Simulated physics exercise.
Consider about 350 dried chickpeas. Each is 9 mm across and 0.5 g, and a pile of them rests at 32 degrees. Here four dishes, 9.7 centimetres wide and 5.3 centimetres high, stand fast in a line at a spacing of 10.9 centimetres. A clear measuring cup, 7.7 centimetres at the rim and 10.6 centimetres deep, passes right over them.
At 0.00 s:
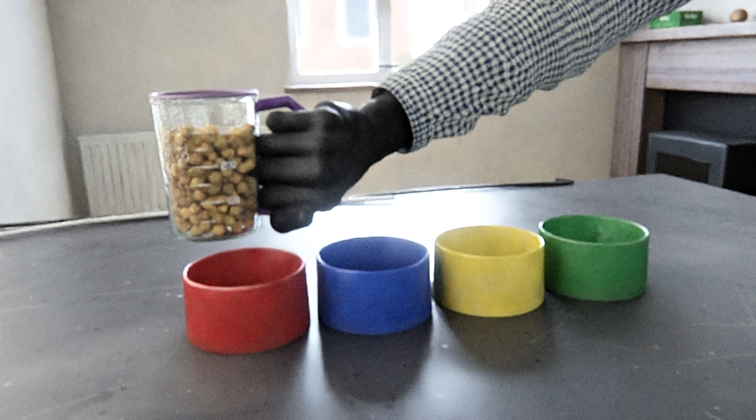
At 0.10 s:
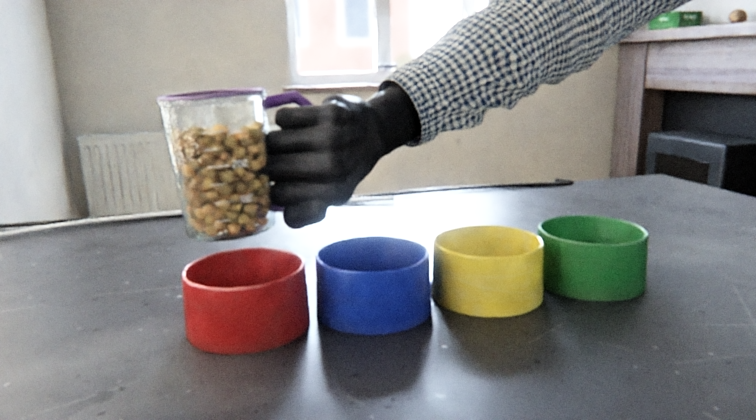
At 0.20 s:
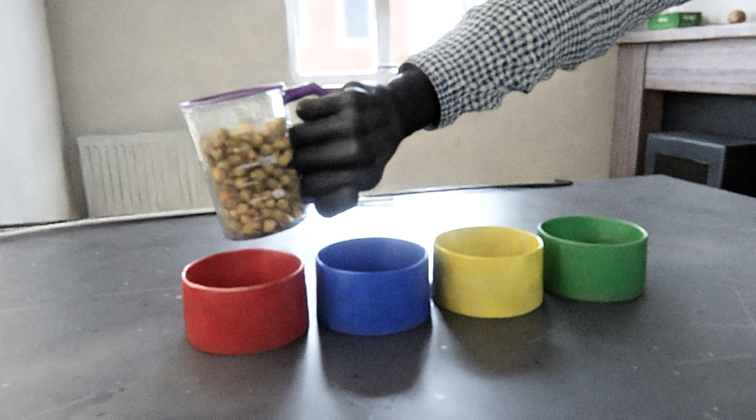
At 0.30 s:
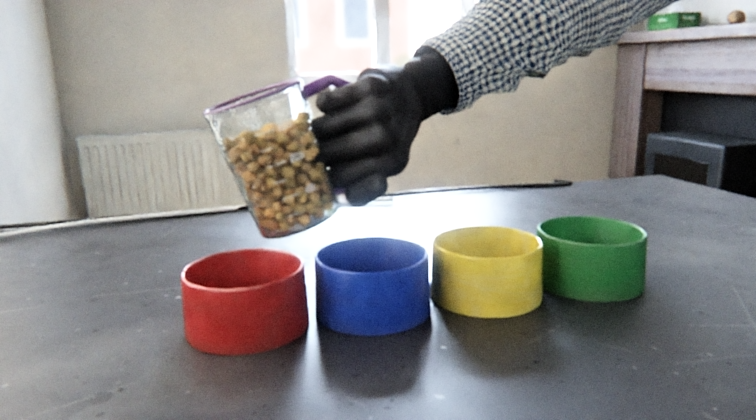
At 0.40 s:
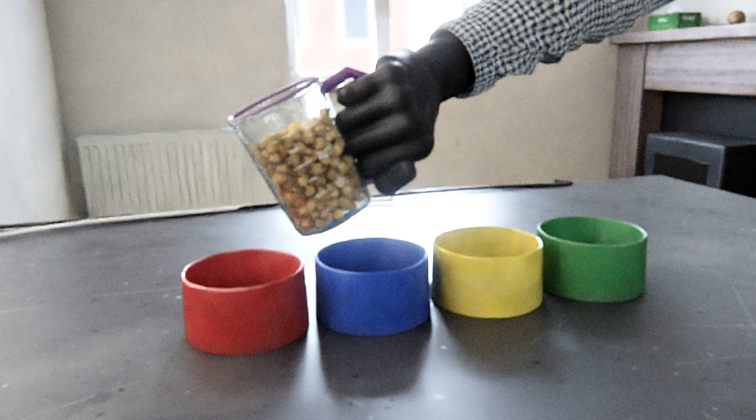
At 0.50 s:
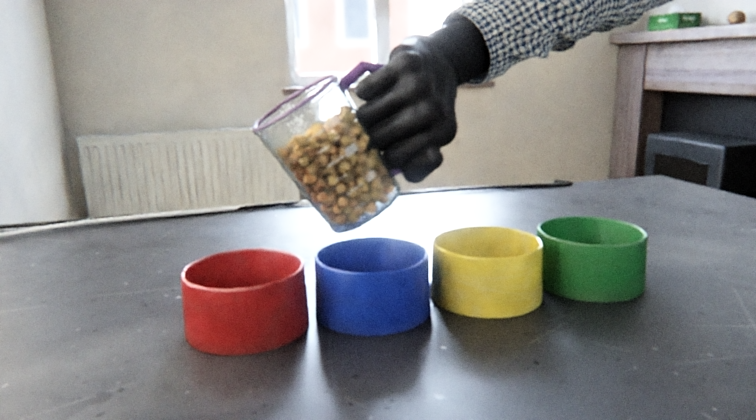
The footage shows a black-gloved hand holding a clear measuring cup of dried chickpeas above four dishes, red, blue, yellow and green, moving it rightward from over the red dish to above the blue while steadily tilting it leftward.
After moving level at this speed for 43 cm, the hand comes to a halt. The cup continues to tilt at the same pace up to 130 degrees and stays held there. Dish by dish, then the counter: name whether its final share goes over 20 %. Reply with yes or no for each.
Red dish: No, blue dish: No, green dish: Yes, yellow dish: No, counter: No.
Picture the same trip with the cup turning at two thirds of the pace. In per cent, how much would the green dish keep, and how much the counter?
Result: Green dish 100, counter 0.
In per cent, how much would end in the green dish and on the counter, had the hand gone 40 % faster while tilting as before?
Shares: Green 90, counter 10.
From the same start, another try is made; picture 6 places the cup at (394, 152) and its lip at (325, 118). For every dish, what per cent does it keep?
Dish by dish: Red 0 per cent, blue 0 per cent, green 100 per cent, yellow 0 per cent.
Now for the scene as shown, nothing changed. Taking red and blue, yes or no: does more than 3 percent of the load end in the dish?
With red that fails, while with blue that fails.
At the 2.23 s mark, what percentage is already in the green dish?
About 80 per cent by then.
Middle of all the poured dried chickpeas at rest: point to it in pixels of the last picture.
Once everything settles, the centre is around (585, 262).
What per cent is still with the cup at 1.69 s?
It works out to about 80 per cent of the load.
Then, at 1.21 s, tilt 81 degrees; cup holds 100 %.
Then, at 1.69 s, tilt 115 degrees; cup holds 80 %, green 5 %, yellow 10 %.
Then, at 2.23 s, tilt 130 degrees; cup holds 0 %, green 80 %, yellow 10 %.
By 2.6 s all is still; red 0 %, blue 0 %, green 80 %, yellow 10 %, counter 10 %.
